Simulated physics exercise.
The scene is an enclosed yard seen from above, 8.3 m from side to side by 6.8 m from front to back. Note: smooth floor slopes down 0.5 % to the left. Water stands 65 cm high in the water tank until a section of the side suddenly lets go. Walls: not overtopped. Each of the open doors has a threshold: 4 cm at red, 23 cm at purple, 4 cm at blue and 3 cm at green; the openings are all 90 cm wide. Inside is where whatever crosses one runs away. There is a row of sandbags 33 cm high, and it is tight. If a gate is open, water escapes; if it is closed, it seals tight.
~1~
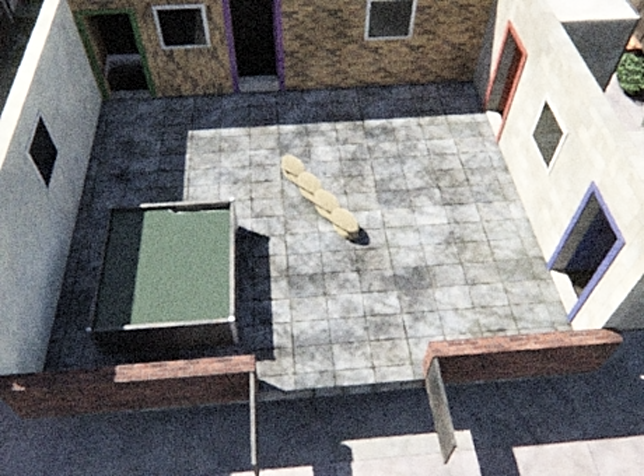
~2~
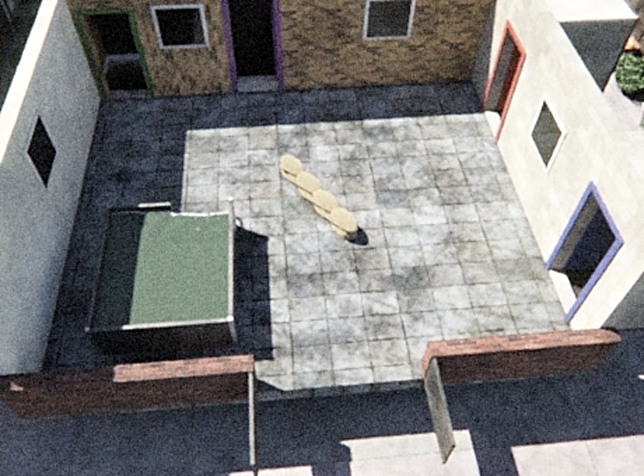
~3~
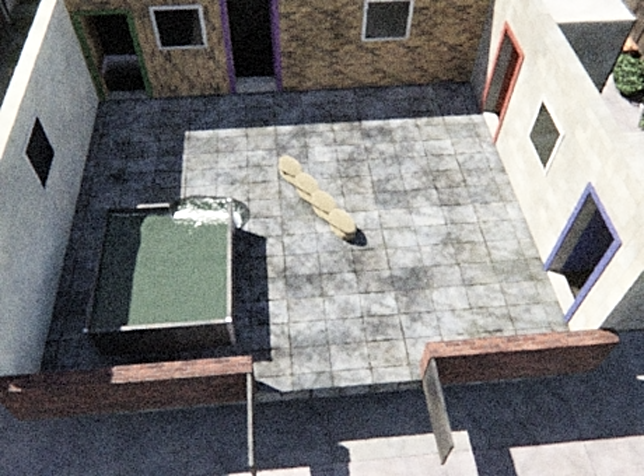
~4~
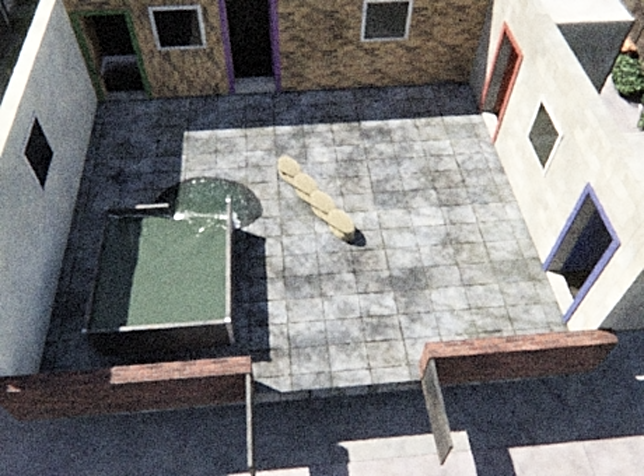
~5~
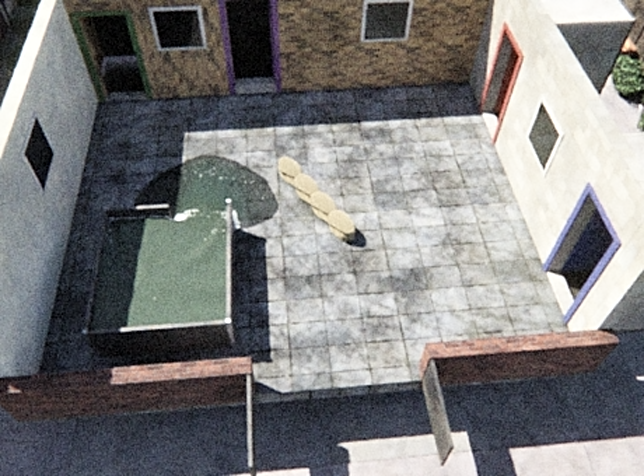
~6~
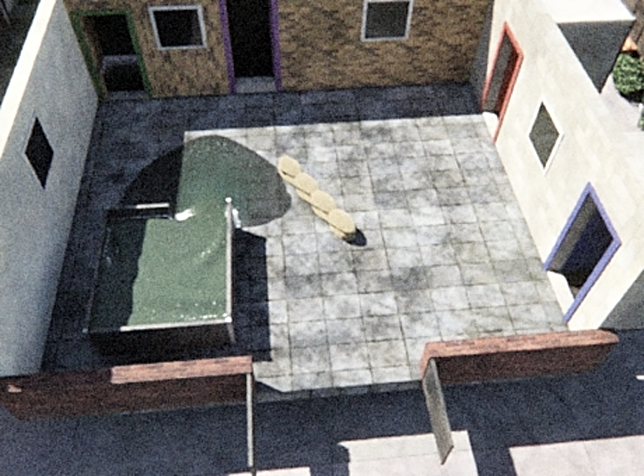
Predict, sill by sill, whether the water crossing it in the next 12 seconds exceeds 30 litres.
At the red door I expect the water to rise above the limit. At the purple door I expect the water to hold within the limit. At the blue door I expect the water to hold within the limit. At the green door I expect the water to rise above the limit.
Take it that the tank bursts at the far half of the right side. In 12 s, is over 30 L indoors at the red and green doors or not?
Red short, green beyond.
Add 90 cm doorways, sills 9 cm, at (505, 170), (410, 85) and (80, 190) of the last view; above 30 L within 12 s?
Door 1: Lower; door 2: Lower; door 3: Lower.
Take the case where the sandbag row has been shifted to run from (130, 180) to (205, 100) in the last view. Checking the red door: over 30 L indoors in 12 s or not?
Result at red: Limit broken.
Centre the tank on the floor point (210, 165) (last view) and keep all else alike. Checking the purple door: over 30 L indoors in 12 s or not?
Against that limit: Purple past it.
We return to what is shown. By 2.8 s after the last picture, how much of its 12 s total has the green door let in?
About 20%.
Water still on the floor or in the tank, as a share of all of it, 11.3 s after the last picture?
Around 84 per cent of the water.
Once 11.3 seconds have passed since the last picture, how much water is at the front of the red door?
About 5.5 cm deep.
Then, 0.7 s after the last picture water covers 20 % of the floor and is deepest (38 cm) near (212, 225); red door not reached, purple door 10 cm at the sill, 0 L in, blue door not reached, green door not reached.
Then, 1.5 s after the last picture water covers 30 % of the floor and is deepest (30 cm) near (212, 225); red door not reached, purple door 24 cm at the sill, 0 L in, blue door not reached, green door 13 cm at the sill, 7 L in.
Then, 2.8 s after the last picture water covers 40 % of the floor and is deepest (22 cm) near (212, 225); red door not reached, purple door 20 cm at the sill, 4 L in, blue door not reached, green door 16 cm at the sill, 80 L in.
Then, 6.3 s after the last picture water covers 60 % of the floor and is deepest (15 cm) near (97, 111); red door 8 cm at the sill, 39 L in, purple door 11 cm at the sill, 5 L in, blue door not reached, green door 12 cm at the sill, 240 L in.
Then, 11.3 s after the last picture water covers 95 % of the floor and is deepest (10 cm) near (35, 397); red door 5 cm at the sill, 73 L in, purple door 7 cm at the sill, 5 L in, blue door 2 cm at the sill, 0 L in, green door 8 cm at the sill, 357 L in.
